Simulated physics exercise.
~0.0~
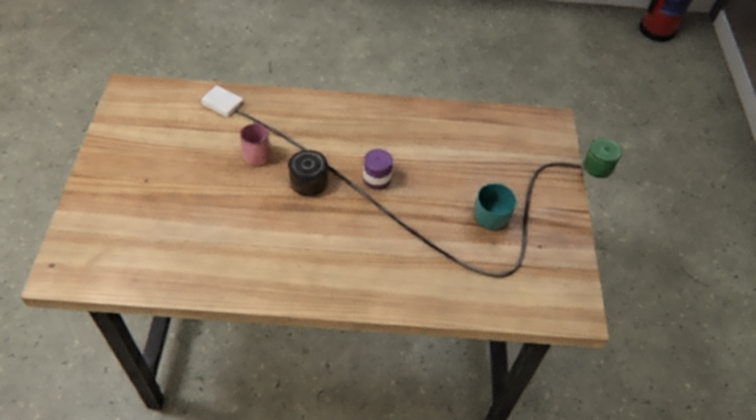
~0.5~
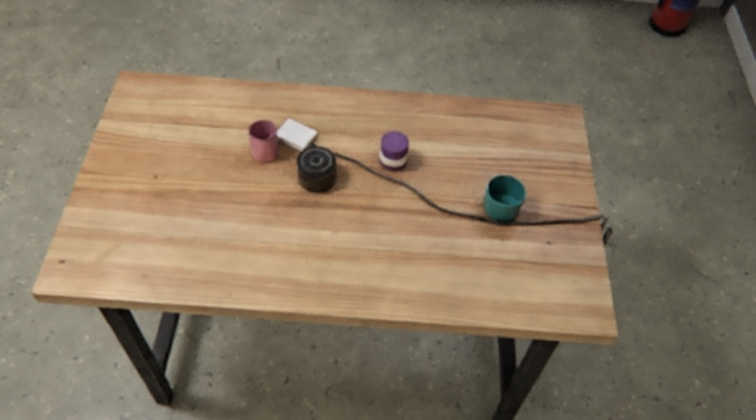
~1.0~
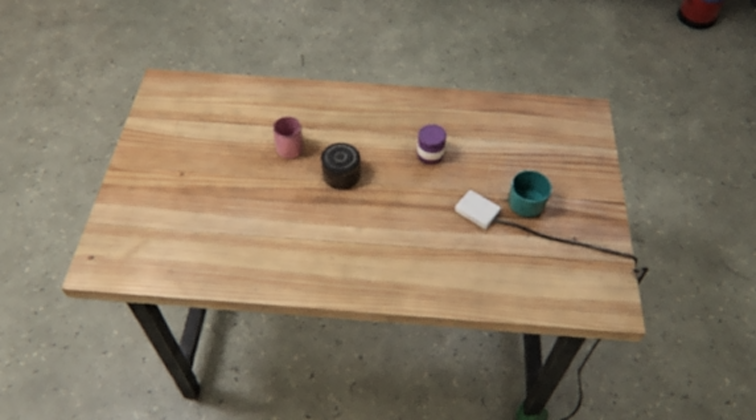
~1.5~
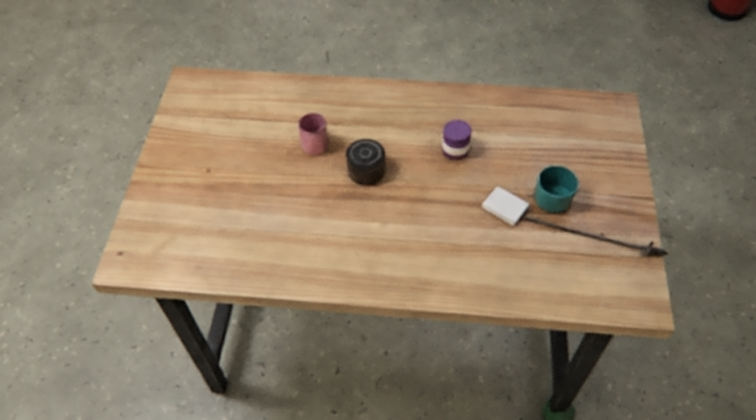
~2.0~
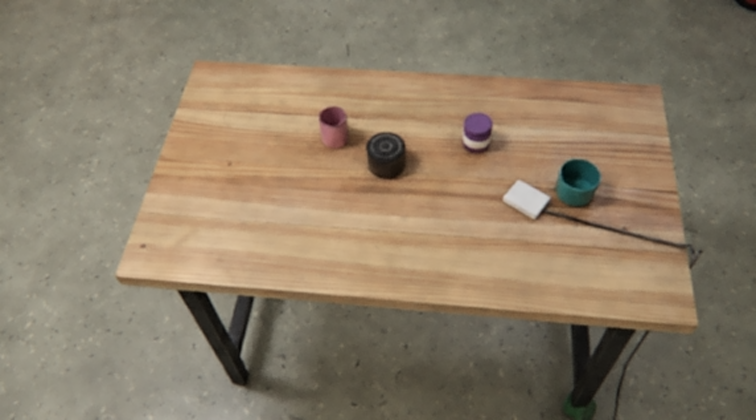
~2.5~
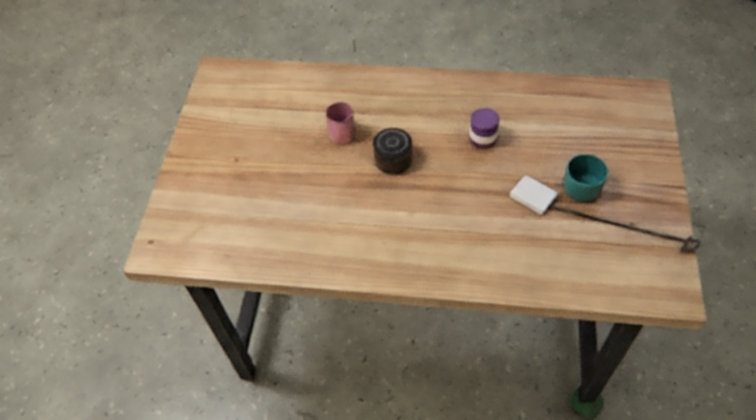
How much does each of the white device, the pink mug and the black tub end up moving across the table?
The white device is dragged a long way across the table toward the right, ending near the teal mug. The pink mug and the black tub hardly move at all.
